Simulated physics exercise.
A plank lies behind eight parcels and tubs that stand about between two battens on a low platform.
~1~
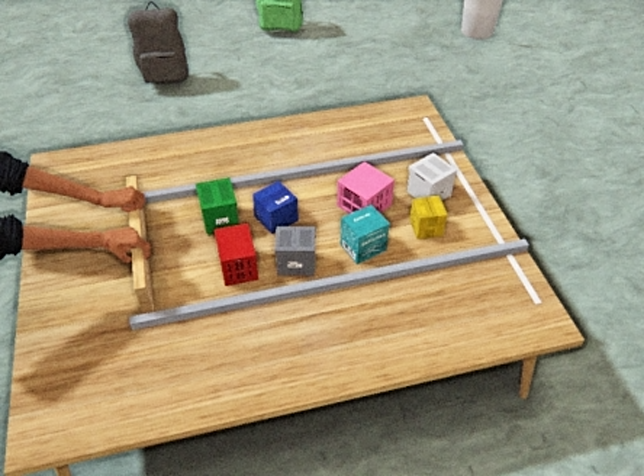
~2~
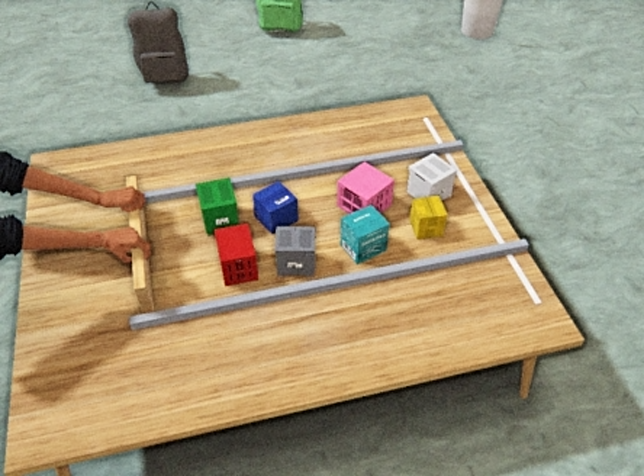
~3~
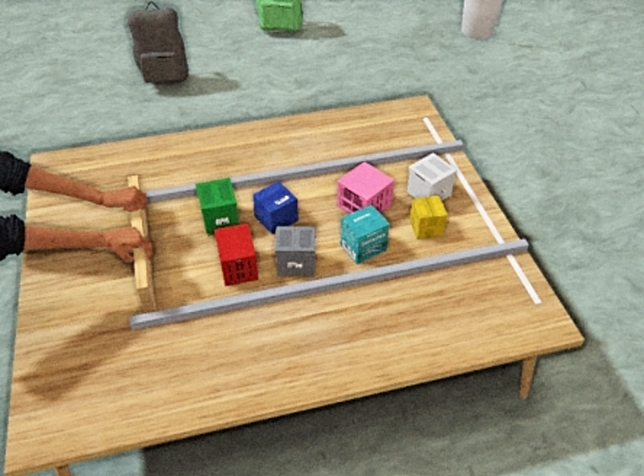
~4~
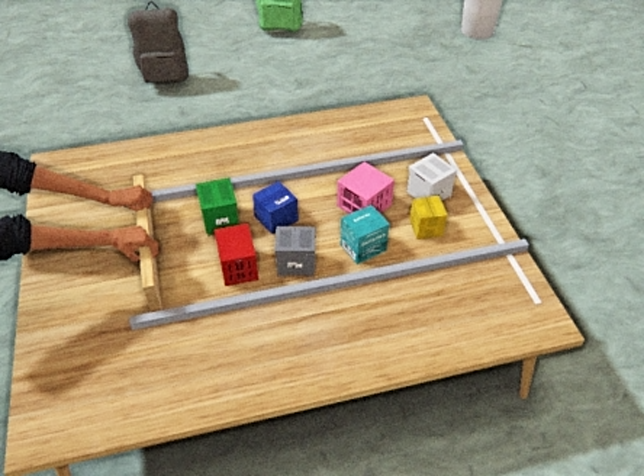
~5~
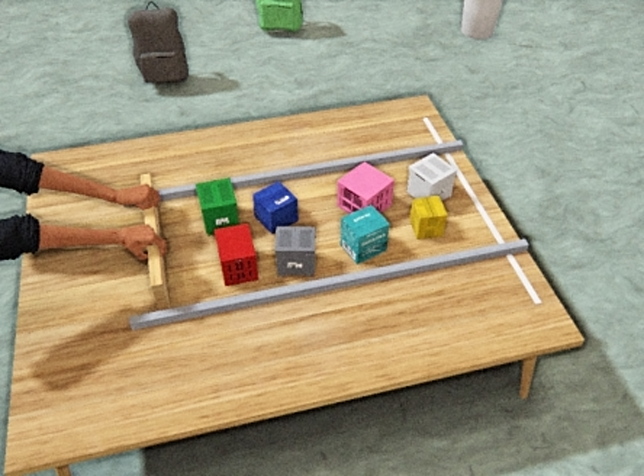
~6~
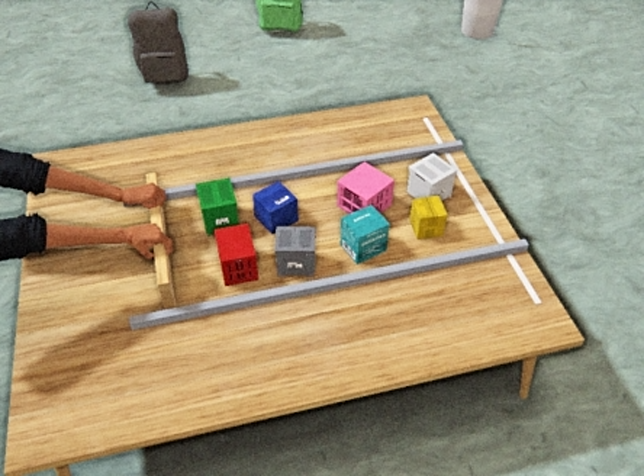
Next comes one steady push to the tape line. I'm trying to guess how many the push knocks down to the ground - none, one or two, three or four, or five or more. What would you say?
At least five drop.
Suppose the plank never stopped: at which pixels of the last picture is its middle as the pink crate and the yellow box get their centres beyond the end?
The middle sits near (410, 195) for the first and near (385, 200) for the other.
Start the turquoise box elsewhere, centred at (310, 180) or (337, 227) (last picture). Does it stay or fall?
For the turquoise box: It comes off, then it comes off.
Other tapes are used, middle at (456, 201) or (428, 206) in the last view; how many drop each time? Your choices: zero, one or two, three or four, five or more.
5 or more; 3 or 4.
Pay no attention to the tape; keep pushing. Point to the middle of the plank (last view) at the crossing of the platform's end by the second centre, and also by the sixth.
Earlier crossing: About (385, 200); later crossing: About (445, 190).
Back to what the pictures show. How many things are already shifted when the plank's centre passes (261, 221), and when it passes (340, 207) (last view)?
The first count is 4, and then it's 8.
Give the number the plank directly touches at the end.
2.
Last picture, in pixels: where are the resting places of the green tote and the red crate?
In the last picture the green tote sits at (479, 163) while the red crate sits at (505, 205).
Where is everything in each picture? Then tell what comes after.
White tote (431, 182); yellow box (428, 217); pink crate (365, 193); plank (140, 243); tape (474, 198), in the first picture.
Yellow box (428, 217); blue parcel (276, 208), in the second picture.
Pink crate (365, 193); plank (142, 242), in the third picture.
White tote (431, 182); green tote (218, 207), in the fourth picture.
Yellow box (428, 217); grey tote (296, 252), in the fifth picture.
White tote (431, 182); yellow box (428, 217); pink crate (365, 193); plank (161, 239); tape (474, 198), in the sixth picture.
Early on, none off yet; white tote at rest near (431, 182); yellow box at rest near (428, 217); pink crate travelled a little near (385, 192).
Finally, the number that fall off is five or more; lost, blue parcel, grey tote, turquoise box, pink crate, yellow box and white tote.
